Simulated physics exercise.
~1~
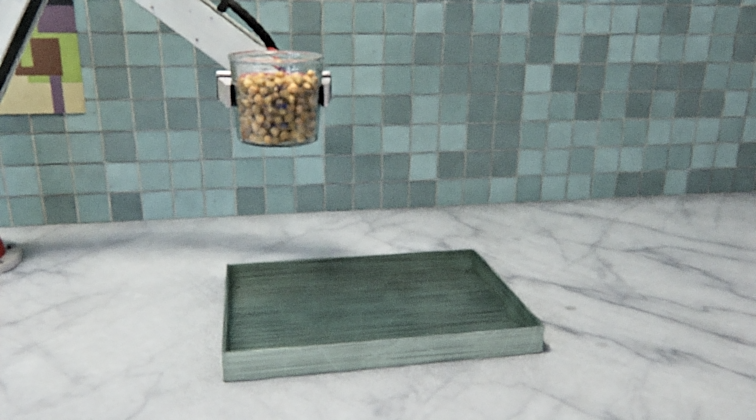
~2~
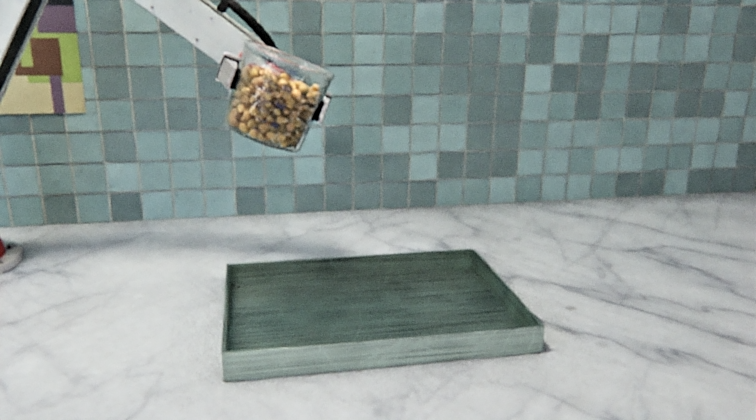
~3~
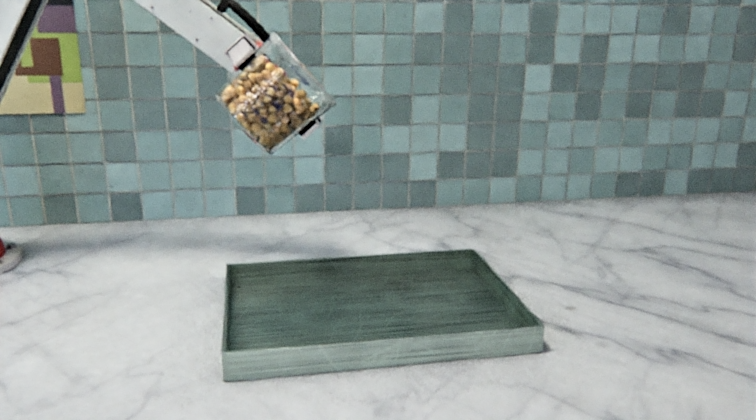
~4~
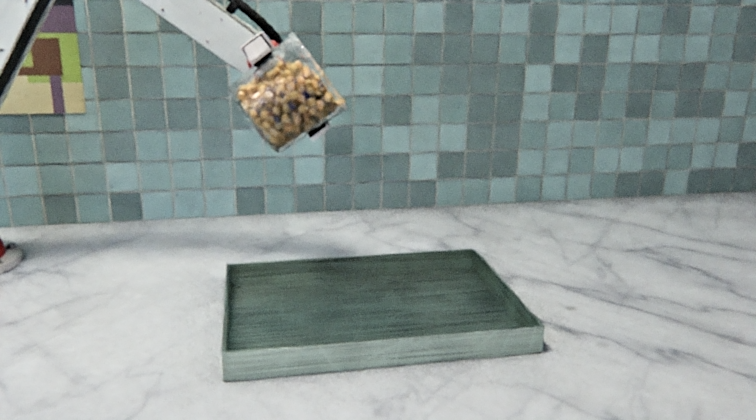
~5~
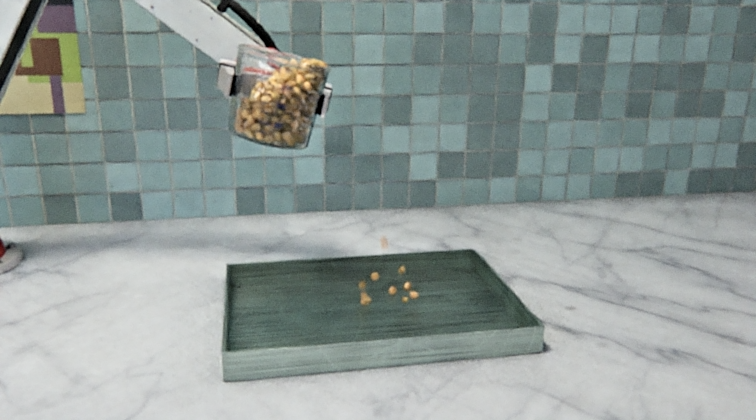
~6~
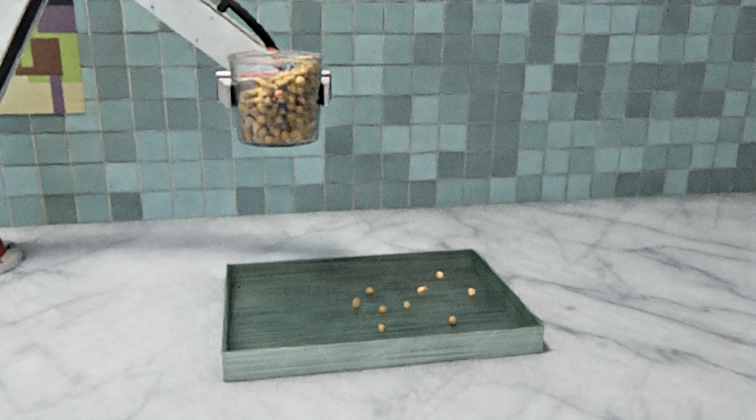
On a marble counter against a teal tiled wall, a robot arm tipped a clear tumbler of chickpeas above a green tray, then turned it upright again as a few chickpeas dropped and scattered across the tray, leaving the tumbler still nearly full.
